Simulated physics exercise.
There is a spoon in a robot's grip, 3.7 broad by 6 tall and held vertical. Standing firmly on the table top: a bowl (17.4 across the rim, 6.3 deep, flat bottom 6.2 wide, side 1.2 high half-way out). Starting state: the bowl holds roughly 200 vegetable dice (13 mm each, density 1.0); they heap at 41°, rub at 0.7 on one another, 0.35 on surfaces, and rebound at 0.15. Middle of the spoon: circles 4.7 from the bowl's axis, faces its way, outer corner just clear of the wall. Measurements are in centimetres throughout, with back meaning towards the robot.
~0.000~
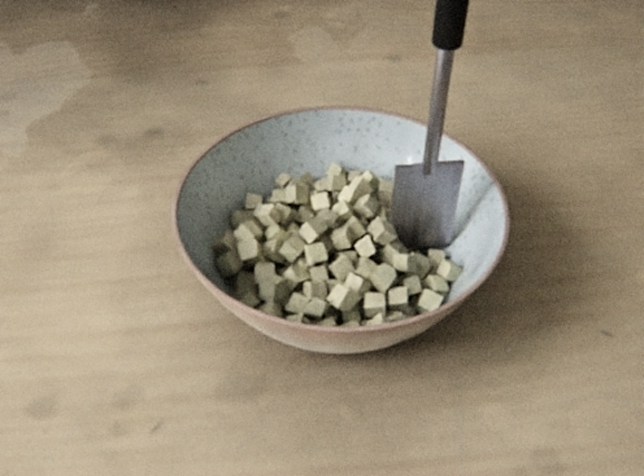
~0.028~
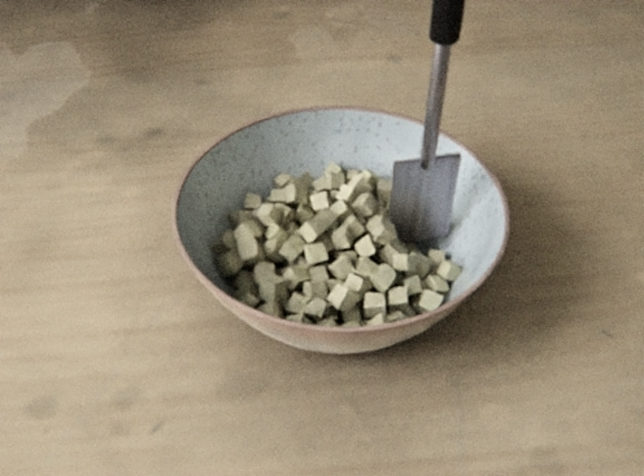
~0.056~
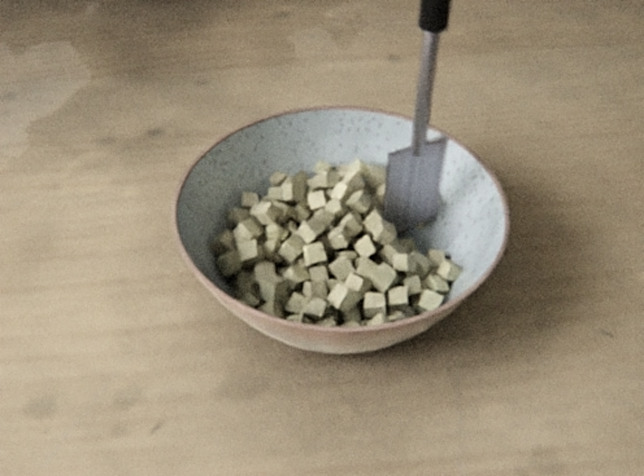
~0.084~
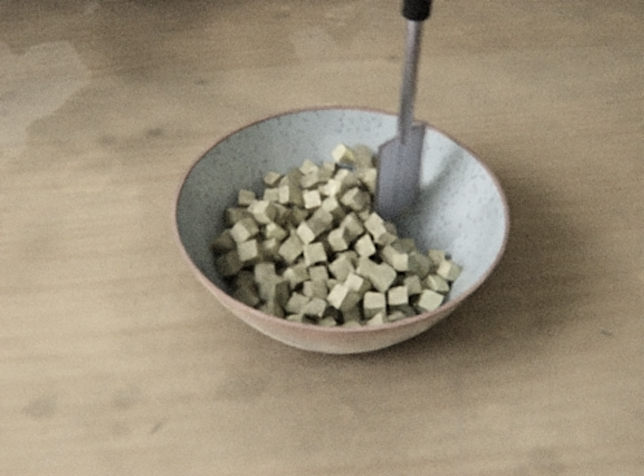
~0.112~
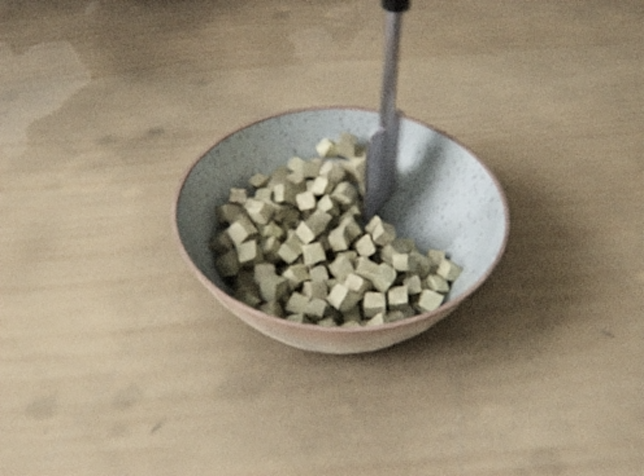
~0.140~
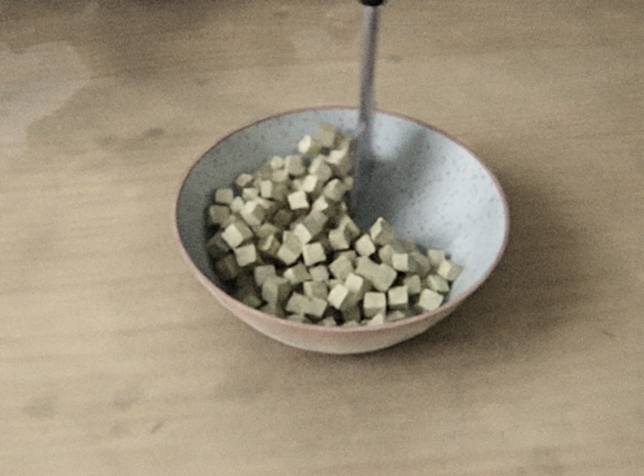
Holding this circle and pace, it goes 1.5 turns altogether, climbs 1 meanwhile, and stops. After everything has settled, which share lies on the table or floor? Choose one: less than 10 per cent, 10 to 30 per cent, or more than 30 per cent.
The share is 10 to 30 per cent.
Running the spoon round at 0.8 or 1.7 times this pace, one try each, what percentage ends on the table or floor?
Some 15 and 40 per cent.
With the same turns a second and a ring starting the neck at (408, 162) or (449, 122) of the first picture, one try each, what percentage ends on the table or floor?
Near 10 per cent and near 15 per cent, in that order.
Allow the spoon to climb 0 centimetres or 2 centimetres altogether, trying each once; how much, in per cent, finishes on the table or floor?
I'd reckon around 20 and 15 per cent.
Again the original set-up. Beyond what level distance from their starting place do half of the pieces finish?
Reading: Around 7 cm.
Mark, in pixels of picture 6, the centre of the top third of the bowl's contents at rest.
I'd put it at about (297, 293).
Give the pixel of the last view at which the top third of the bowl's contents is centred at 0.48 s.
About (387, 289).
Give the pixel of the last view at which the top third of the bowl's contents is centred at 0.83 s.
In the final view it lies at about (295, 157).
After 0.48 s, 251° round, highest piece 9 above the table; 193 in the bowl, 6 on the table or floor, 6 in flight or on the tool.
After 0.83 s, 76° round, highest piece 9 above the table; 179 in the bowl, 25 on the table or floor, 1 in flight or on the tool.
After 1.20 s, 180° round, highest piece 7 above the table; 167 in the bowl, 38 on the table or floor.
After 1.90 s, 180° round, highest piece 7 above the table; 167 in the bowl, 38 on the table or floor.
At rest, 167 in the bowl, 38 on the table or floor. That is 19 % on the table or floor.
